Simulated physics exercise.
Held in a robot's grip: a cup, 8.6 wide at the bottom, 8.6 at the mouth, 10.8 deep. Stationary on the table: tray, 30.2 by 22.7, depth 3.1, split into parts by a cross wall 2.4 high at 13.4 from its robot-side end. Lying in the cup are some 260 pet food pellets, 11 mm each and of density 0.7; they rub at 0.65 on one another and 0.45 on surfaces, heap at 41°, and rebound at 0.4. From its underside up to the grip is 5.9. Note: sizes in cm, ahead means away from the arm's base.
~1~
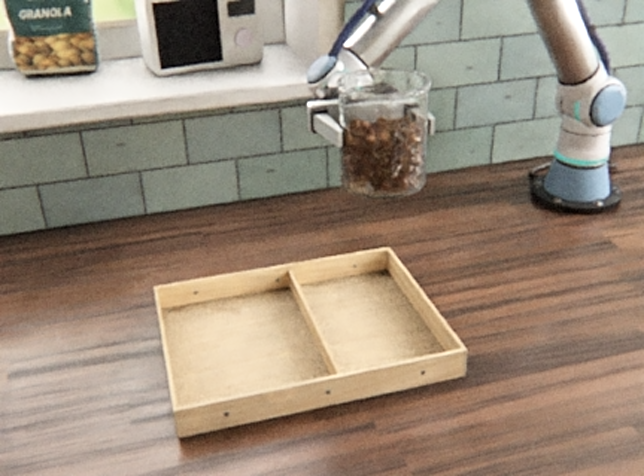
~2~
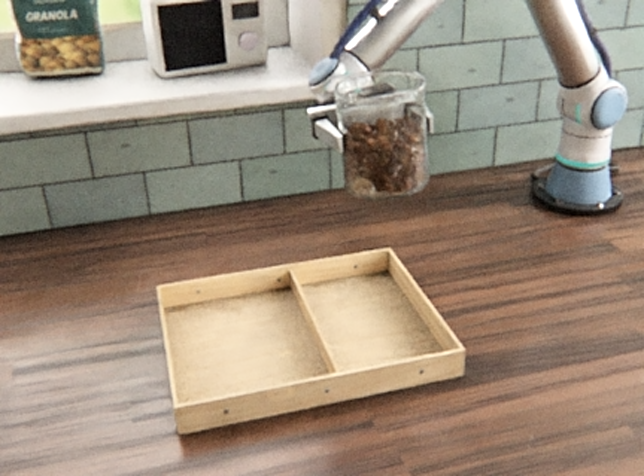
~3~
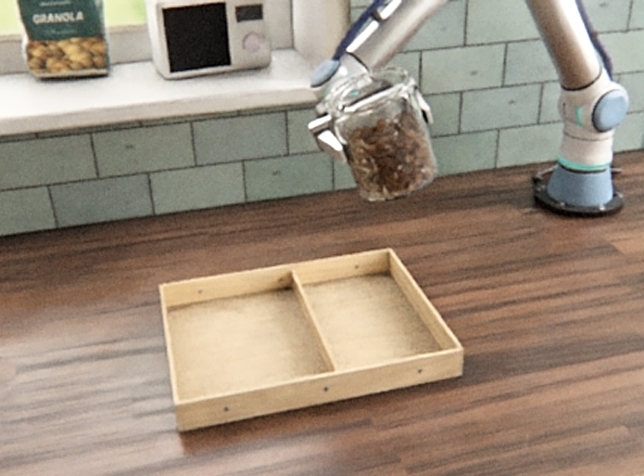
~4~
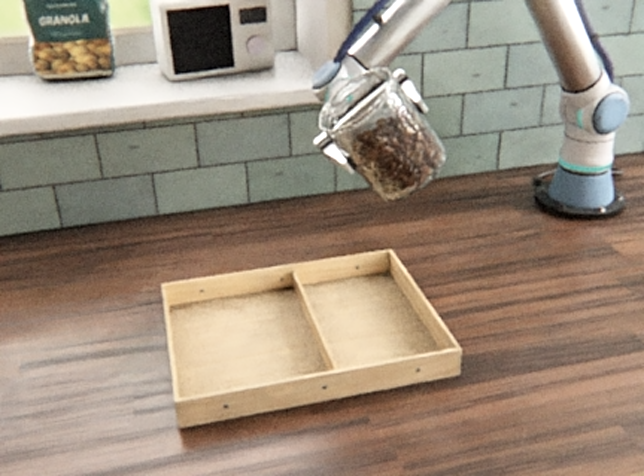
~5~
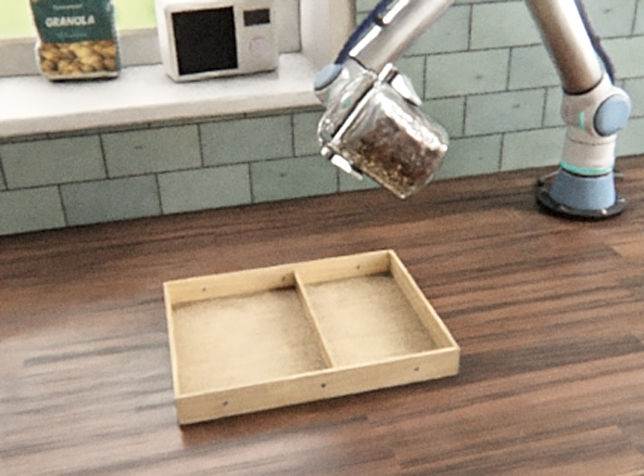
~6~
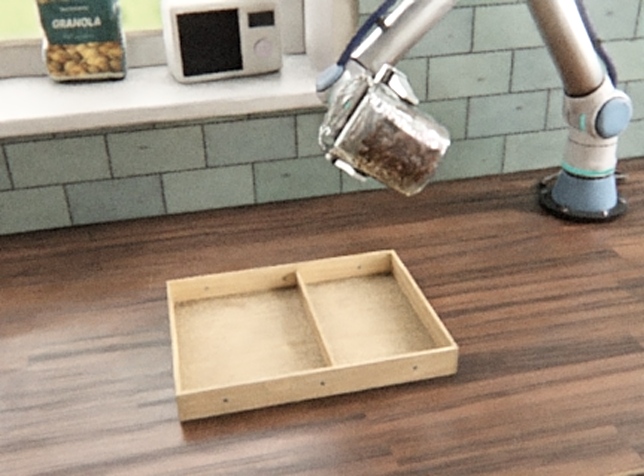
Robot arm gradually tilting a clear jar of brown pellets above a wooden countertop, with a divided wooden tray sitting below.
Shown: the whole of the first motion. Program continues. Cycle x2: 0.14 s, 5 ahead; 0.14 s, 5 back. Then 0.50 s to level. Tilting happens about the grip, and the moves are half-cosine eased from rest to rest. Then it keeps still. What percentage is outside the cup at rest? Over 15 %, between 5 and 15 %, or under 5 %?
Under 5 %.
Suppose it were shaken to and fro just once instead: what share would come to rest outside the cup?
Then about 0 per cent.
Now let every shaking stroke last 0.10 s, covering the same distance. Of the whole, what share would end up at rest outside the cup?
I'd expect some 10 per cent.
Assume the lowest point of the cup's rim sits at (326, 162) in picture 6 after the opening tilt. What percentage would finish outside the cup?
Roughly 20 per cent.
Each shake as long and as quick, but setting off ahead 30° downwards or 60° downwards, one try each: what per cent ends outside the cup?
About 0 and 0 per cent.
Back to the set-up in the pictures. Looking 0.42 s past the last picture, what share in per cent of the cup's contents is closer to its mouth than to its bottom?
Near 30 in a hundred.
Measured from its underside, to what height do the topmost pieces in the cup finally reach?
About 10.0 cm.
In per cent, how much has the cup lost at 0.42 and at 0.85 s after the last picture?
I'd put it near 0 percent first and near 0 percent later.
Then, 0.42 s after the last picture, tilted 55° forward, highest piece 26 above the table; 260 in the cup, 2 in the robot-side part, 2 in the far-side part.
Then, 0.85 s after the last picture, tilted 21° forward, highest piece 28 above the table; 259 in the cup, 4 in the far-side part, 1 in the robot-side part.
Then, 1.26 s after the last picture, level, highest piece 29 above the table; 259 in the cup, 4 in the far-side part, 1 in the robot-side part.
Then, 2.31 s after the last picture, level, highest piece 29 above the table; 259 in the cup, 4 in the far-side part, 1 in the robot-side part.
Final count, 259 in the cup, 4 in the far-side part, 1 in the robot-side part. That is 2 % outside the cup.
